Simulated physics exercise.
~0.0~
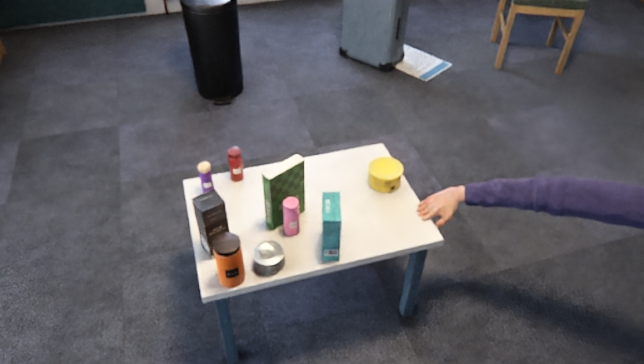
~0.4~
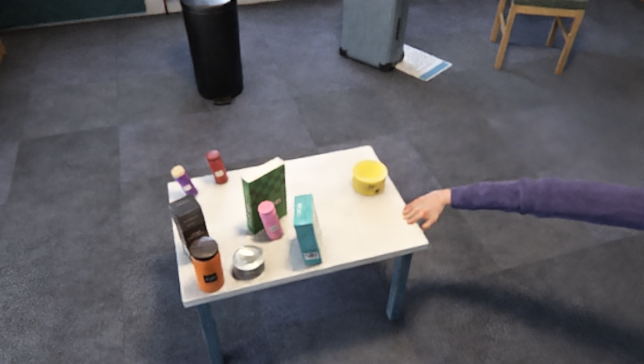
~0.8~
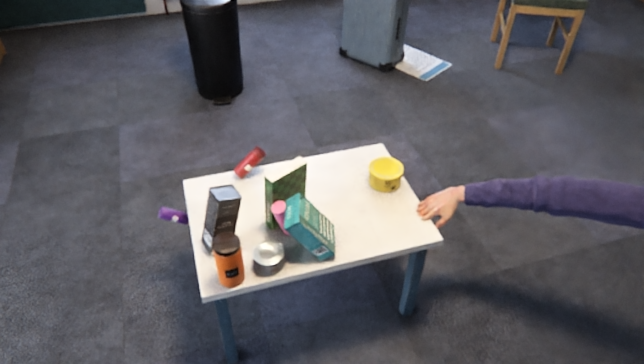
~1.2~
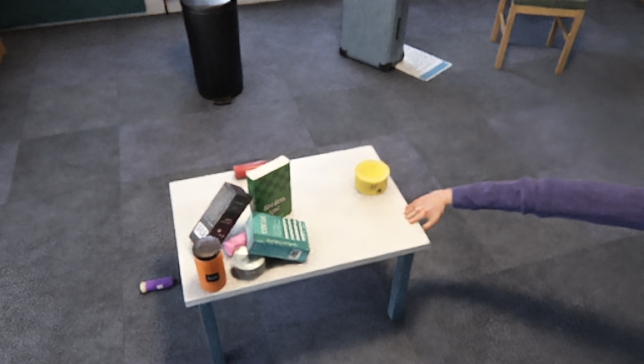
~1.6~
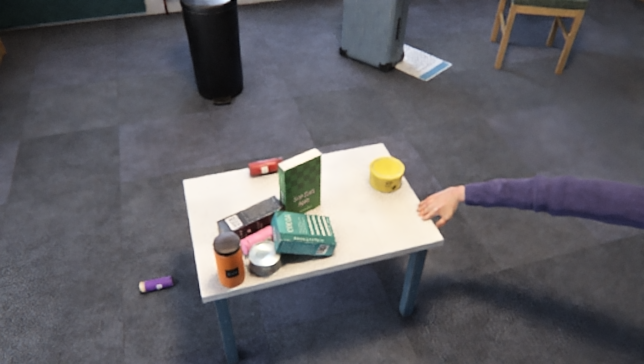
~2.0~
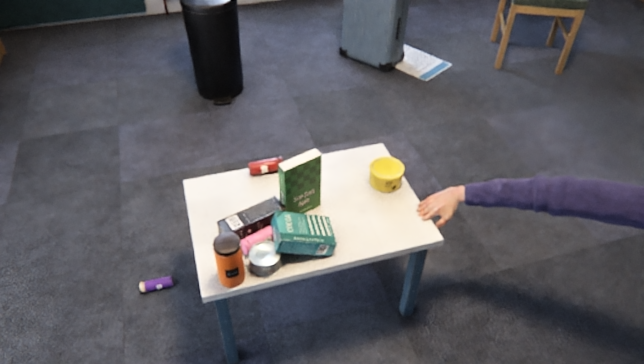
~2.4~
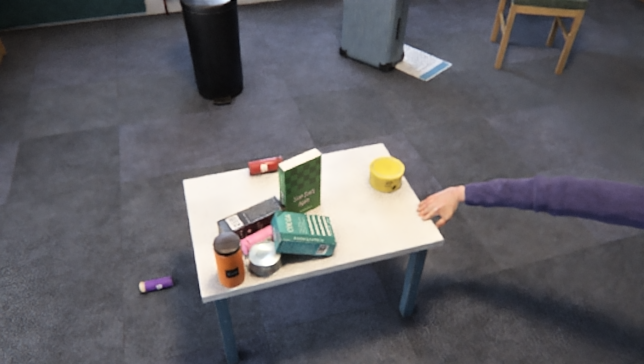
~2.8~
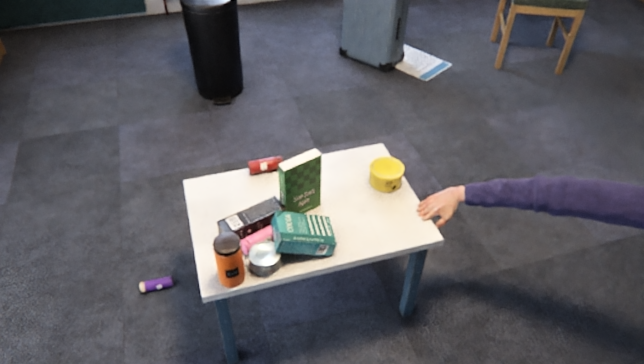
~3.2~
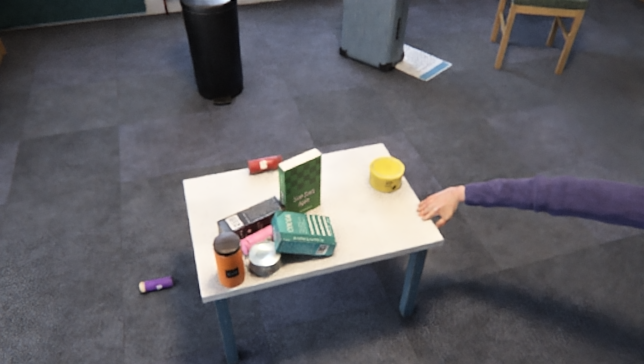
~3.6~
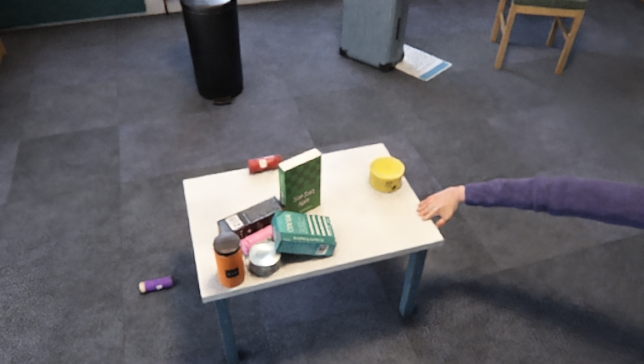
A hand jolts the table, toppling several items and sending the purple shaker to the floor.
